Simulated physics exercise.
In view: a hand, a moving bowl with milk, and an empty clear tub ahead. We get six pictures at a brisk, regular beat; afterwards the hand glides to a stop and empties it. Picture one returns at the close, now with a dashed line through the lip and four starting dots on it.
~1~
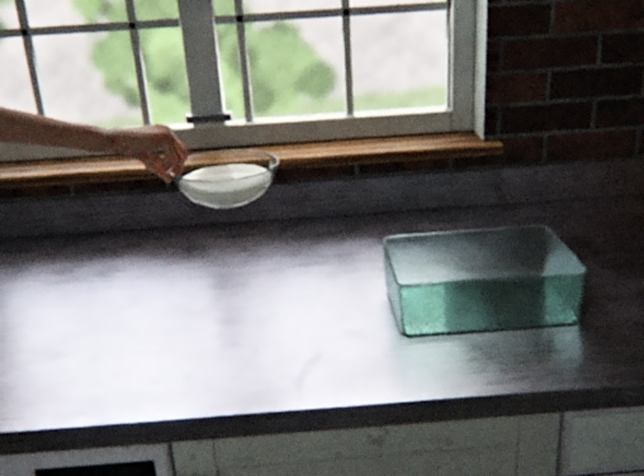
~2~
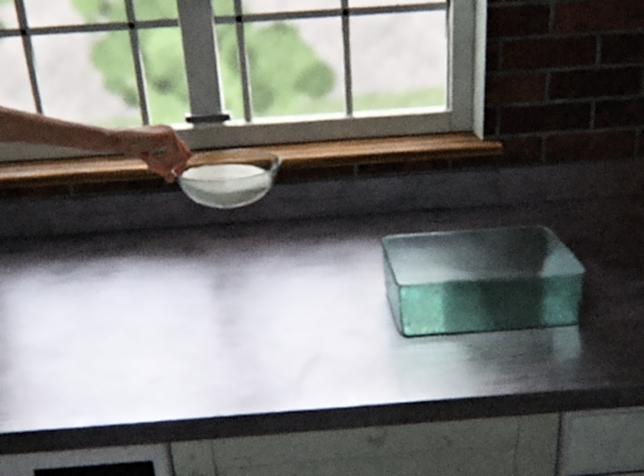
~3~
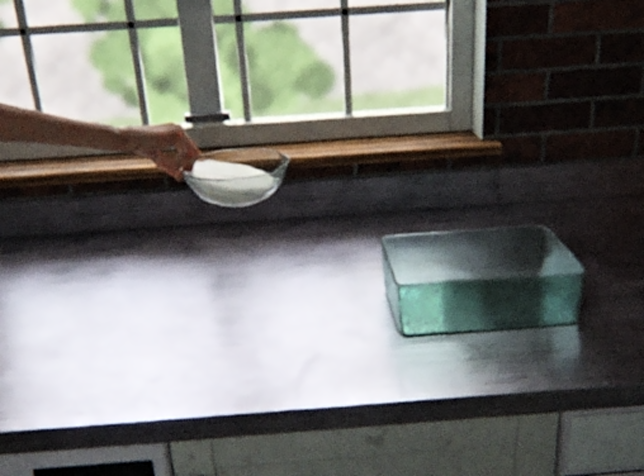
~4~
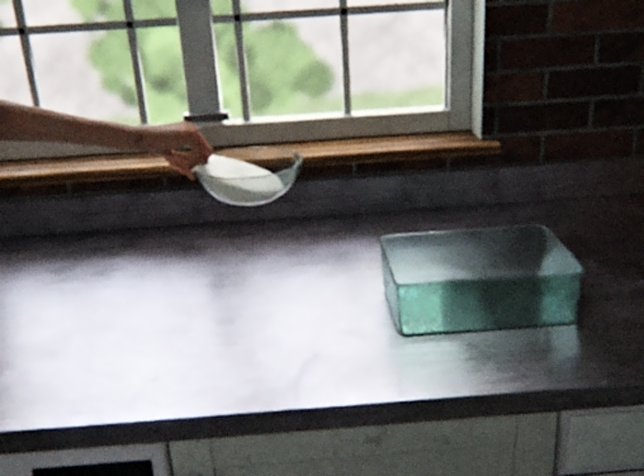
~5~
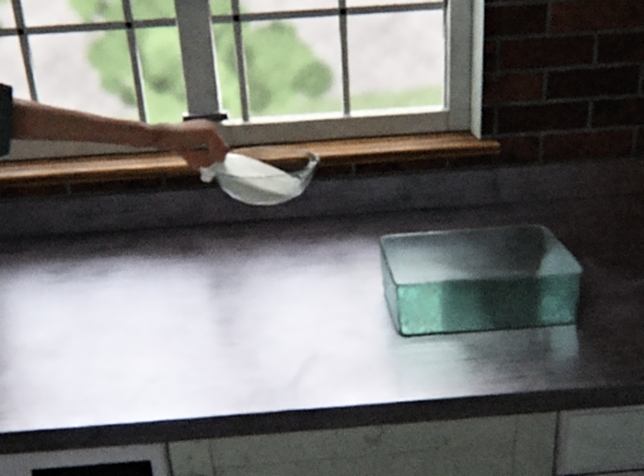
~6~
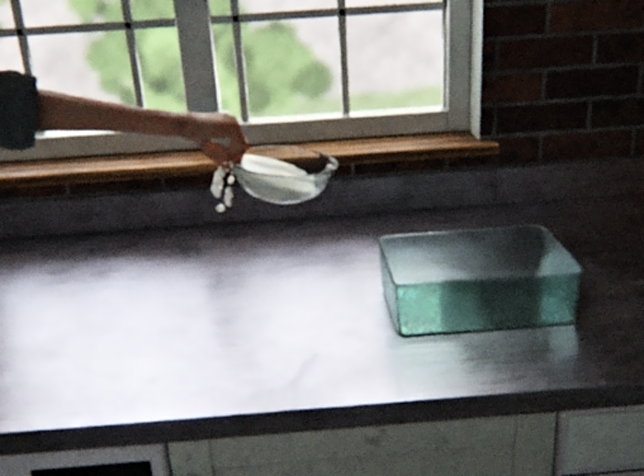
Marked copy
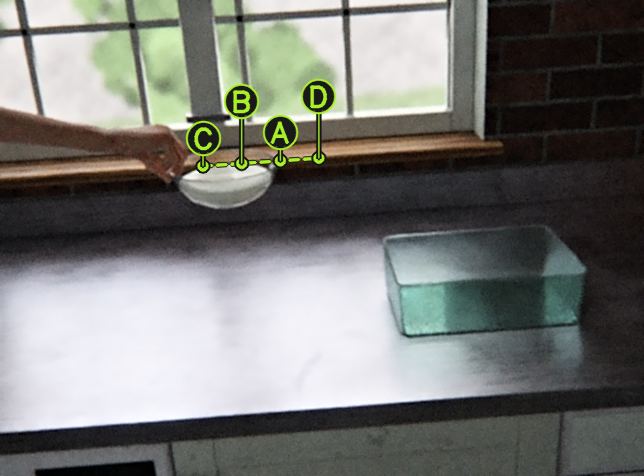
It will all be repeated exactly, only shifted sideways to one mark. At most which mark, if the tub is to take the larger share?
The limit is B.
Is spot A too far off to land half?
No, that is safe.
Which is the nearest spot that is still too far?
The answer is C.
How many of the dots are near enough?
Three of them.
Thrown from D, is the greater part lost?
No.
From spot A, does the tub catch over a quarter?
Yes, it does.
In lime, A at (280, 160); B at (241, 163); C at (203, 166); D at (318, 158).
With A, about 82 % lands in the tub, 9 % falls short and 9 % goes beside or beyond.
With B, about 67 % lands in the tub, 26 % falls short and 7 % goes beside or beyond.
With C, about 29 % lands in the tub, 68 % falls short and 3 % goes beside or beyond.
With D, about 81 % lands in the tub, 7 % falls short and 12 % goes beside or beyond.
